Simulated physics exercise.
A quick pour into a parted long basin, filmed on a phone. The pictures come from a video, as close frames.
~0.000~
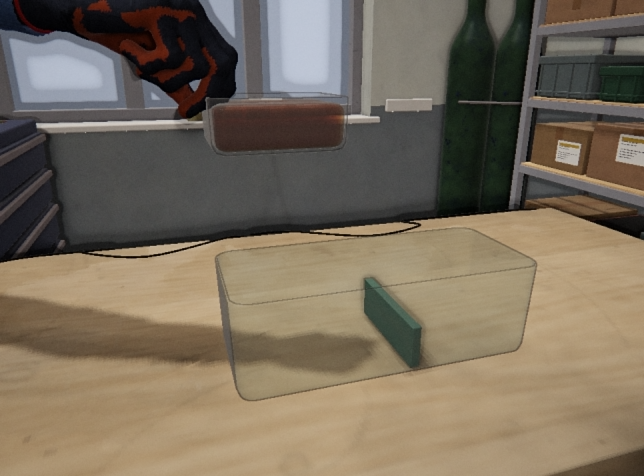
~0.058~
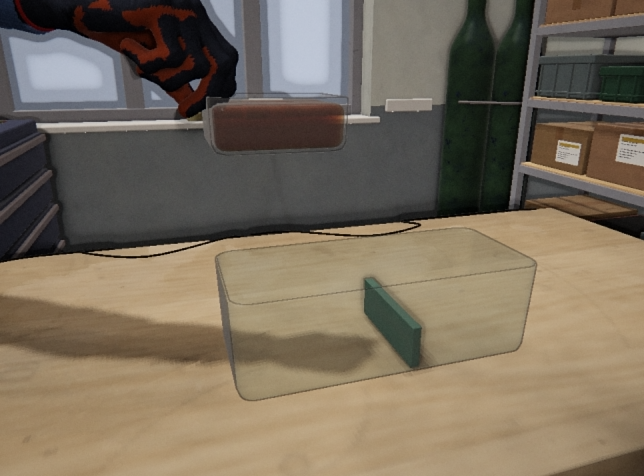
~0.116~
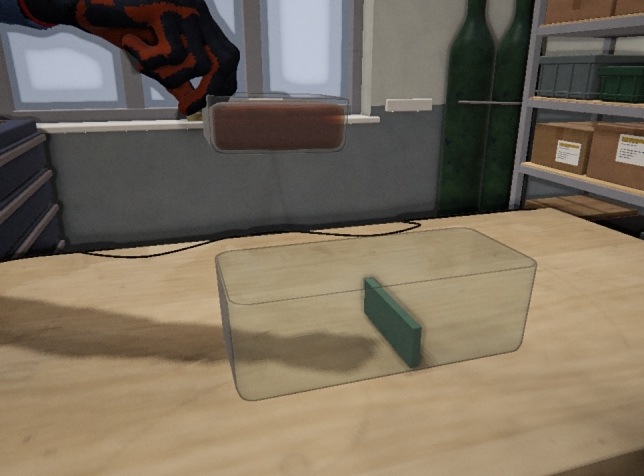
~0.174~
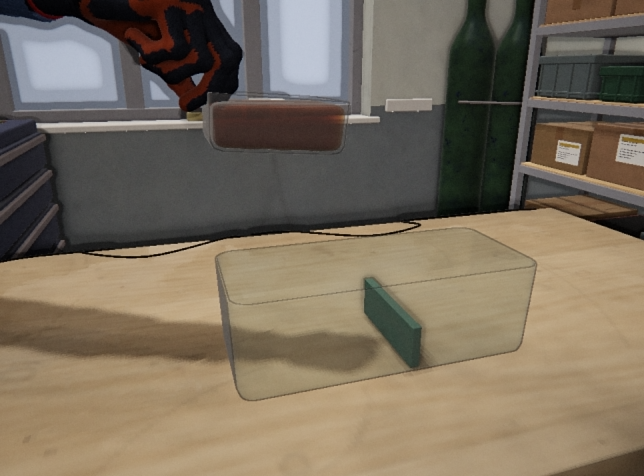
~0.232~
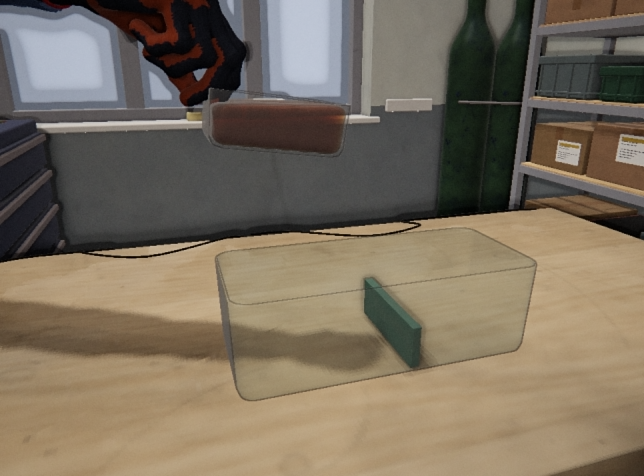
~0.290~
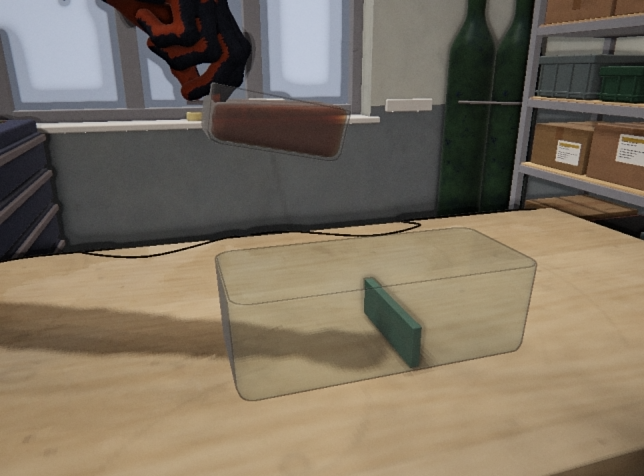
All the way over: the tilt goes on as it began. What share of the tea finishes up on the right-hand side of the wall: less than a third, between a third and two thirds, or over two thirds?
The amount right of the wall is going to settle in the middle, one third to two thirds.
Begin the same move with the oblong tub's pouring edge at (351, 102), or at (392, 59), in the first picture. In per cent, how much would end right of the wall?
First place gives some 65 %, second place some 80 %.
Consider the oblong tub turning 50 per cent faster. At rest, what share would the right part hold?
It comes to some 45 in a hundred.
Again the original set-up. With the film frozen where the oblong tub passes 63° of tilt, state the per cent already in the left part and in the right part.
Left side 10 in a hundred, right side 20 in a hundred.
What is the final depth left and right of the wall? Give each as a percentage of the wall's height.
I'd put the left at about 20 and the right at about 20.
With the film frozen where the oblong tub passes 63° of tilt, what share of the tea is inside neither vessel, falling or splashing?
45 %.
A moment on, the oblong tub is tipped part way and 28 per cent is still to pour, 10 is left of the wall and 18 right of it.
Next, the oblong tub is tipped on its side and 6 per cent is still to pour, 37 is left of the wall and 49 right of it.
Then the oblong tub is tipped right over and 0 per cent is still to pour, 47 is left of the wall and 50 right of it.
Later the oblong tub is tipped right over and 0 per cent is still to pour, 48 is left of the wall and 50 right of it.
In the end 48 per cent lies left of the wall, 50 right of it and 2 outside.
